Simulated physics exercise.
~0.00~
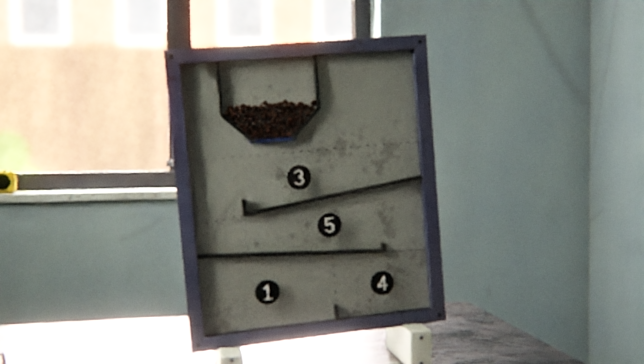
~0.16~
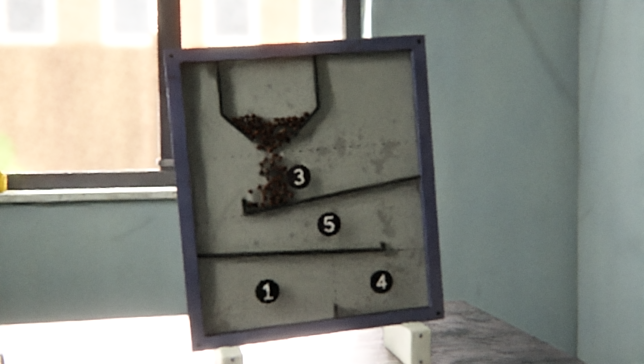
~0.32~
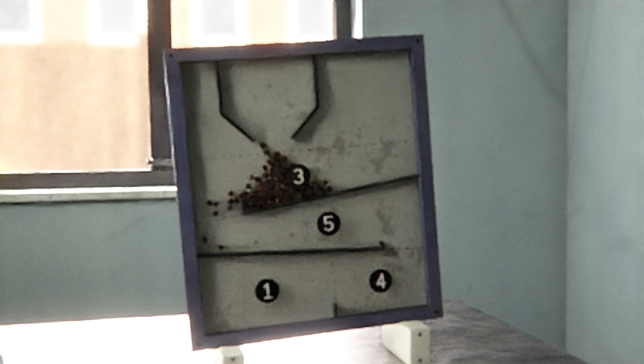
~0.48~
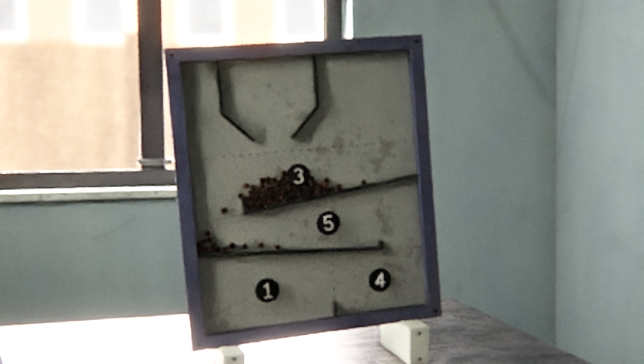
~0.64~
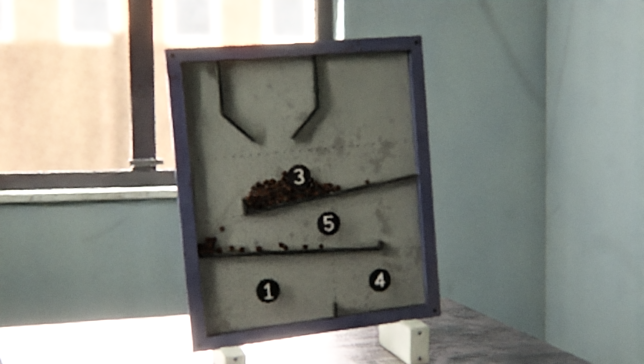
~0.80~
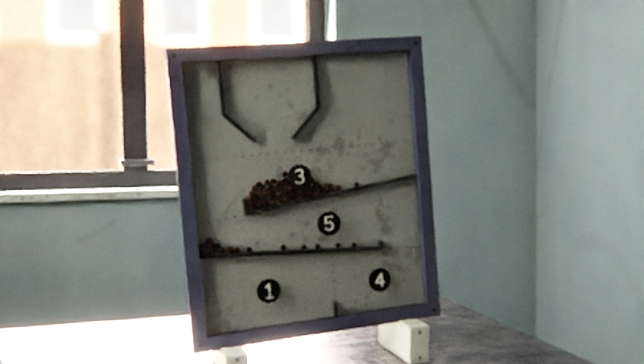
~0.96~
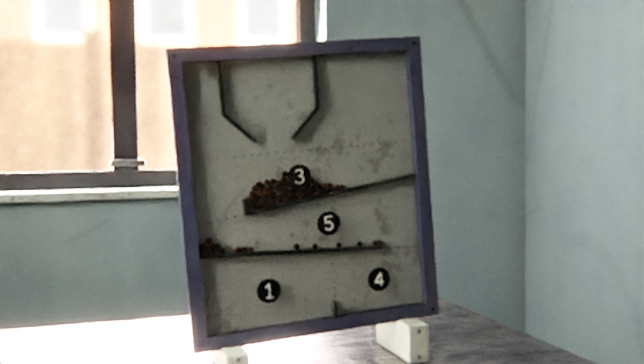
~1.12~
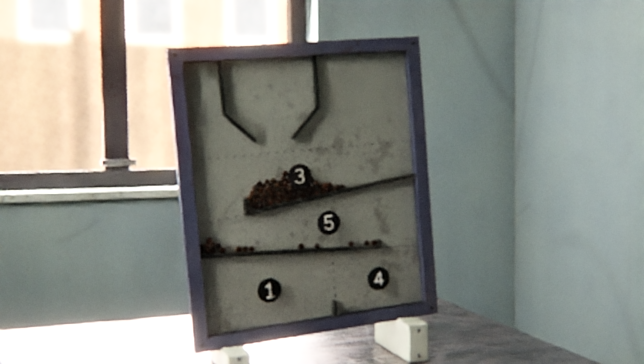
Dark beads dropping from a hopper in a framed flat box, heaping on a sloped shelf, some spilling onto the shelf below.
